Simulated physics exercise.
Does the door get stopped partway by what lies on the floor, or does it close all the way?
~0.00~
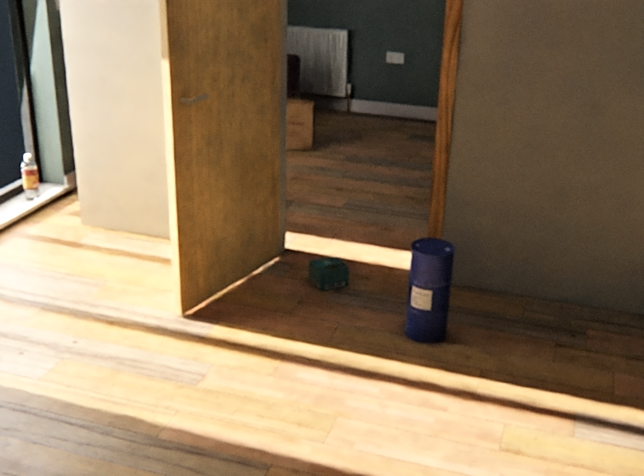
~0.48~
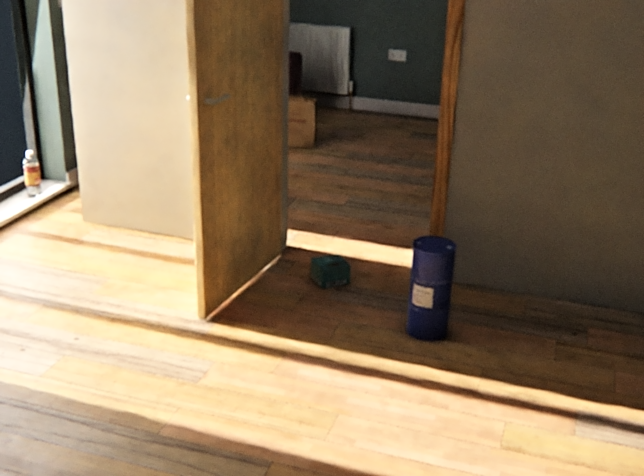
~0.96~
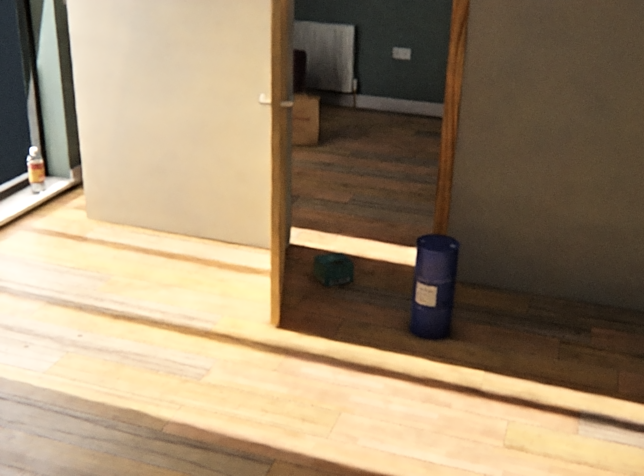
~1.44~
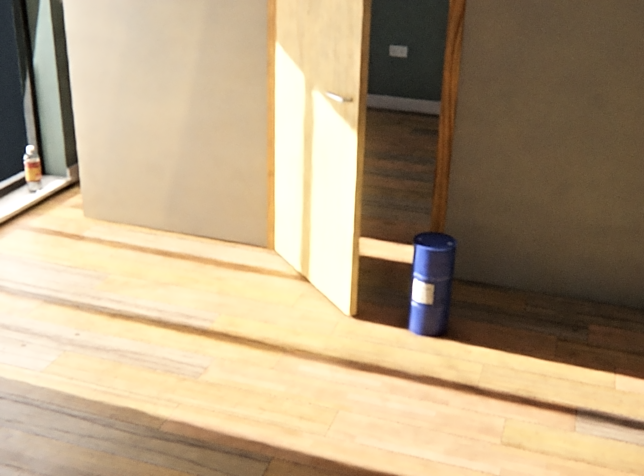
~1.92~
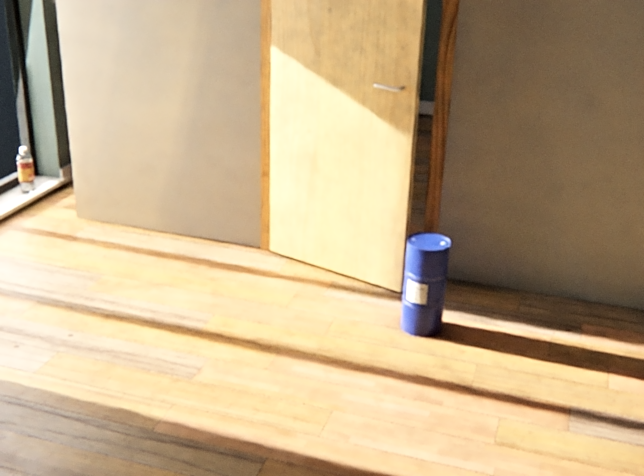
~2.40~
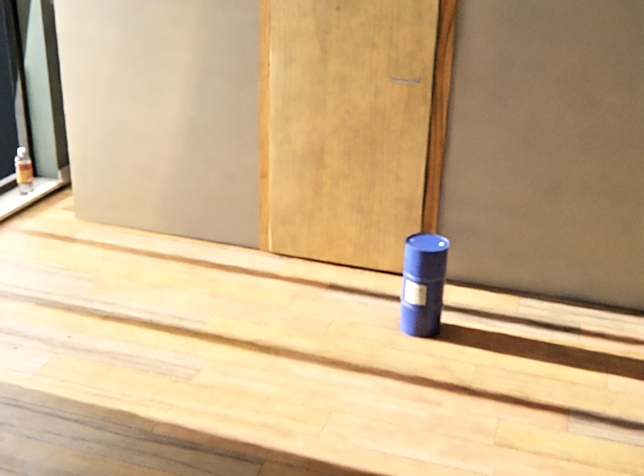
The door closes all the way. The turquoise box is out of sight by then, and the blue canister still stands in front.
A wooden door swings shut, hiding a small turquoise box, while a blue canister stays put.
